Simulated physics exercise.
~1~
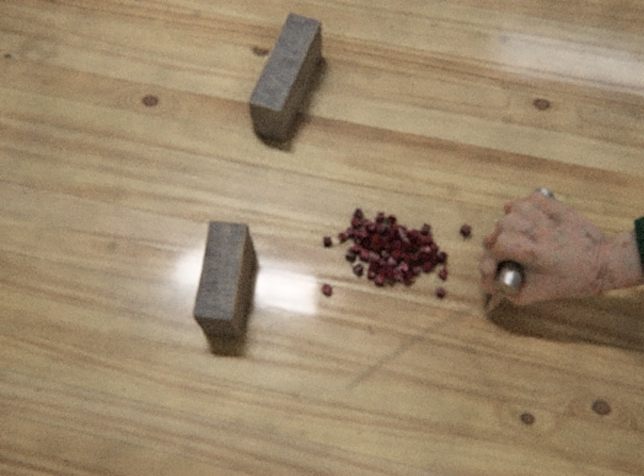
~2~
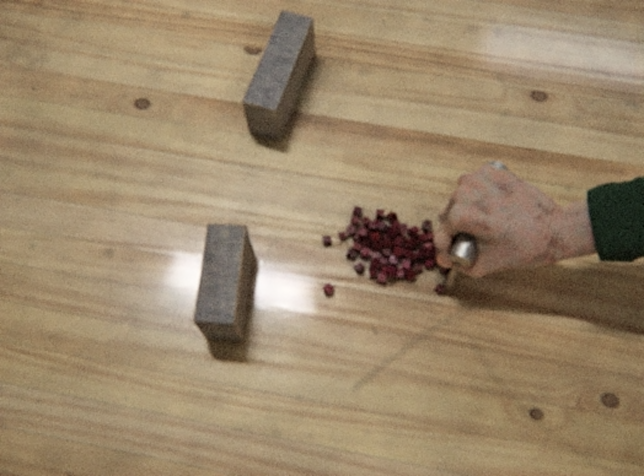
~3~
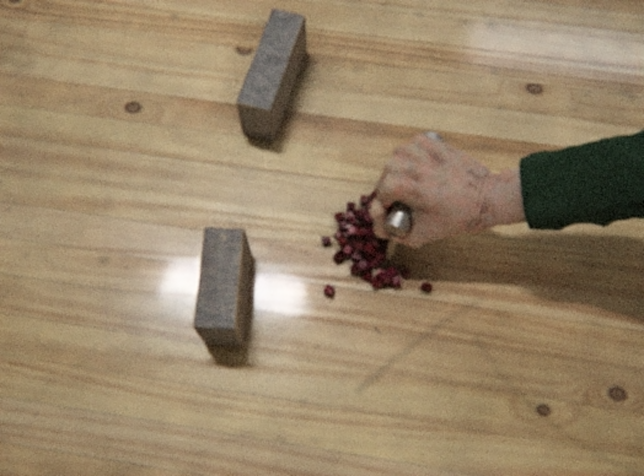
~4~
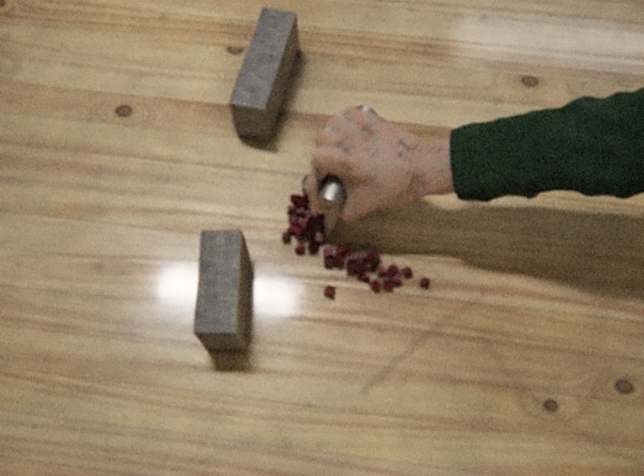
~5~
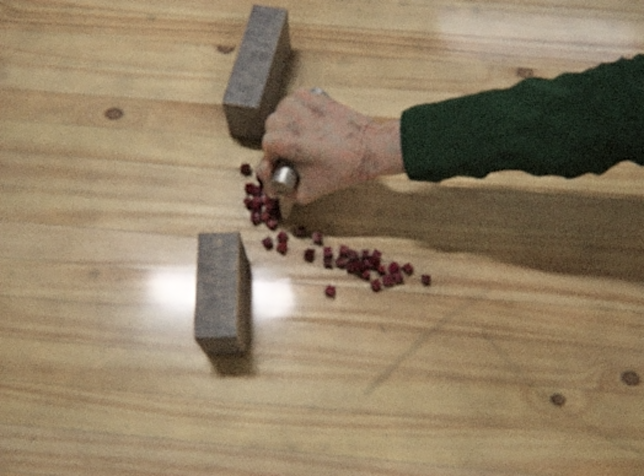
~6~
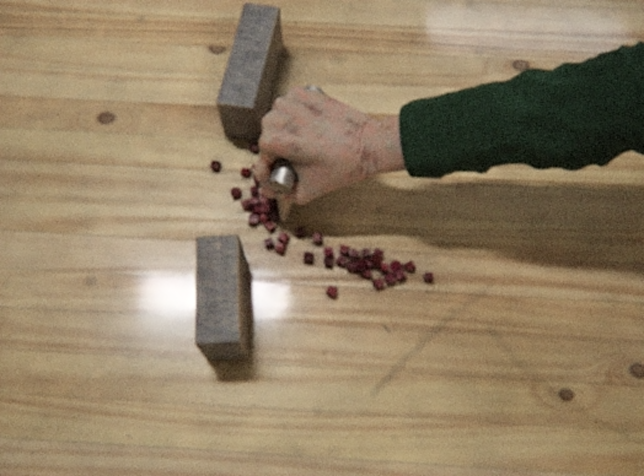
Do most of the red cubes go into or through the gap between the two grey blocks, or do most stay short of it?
Most stay short of it. Only a few cubes reach the gap, while the rest lie scattered in front of the blocks.
In this clip, a hand in a green sleeve pushes a scraper leftward through a pile of dark red cubes on a wooden table, stringing them out, and stops near two grey blocks with nearly all the cubes still short of the gap.
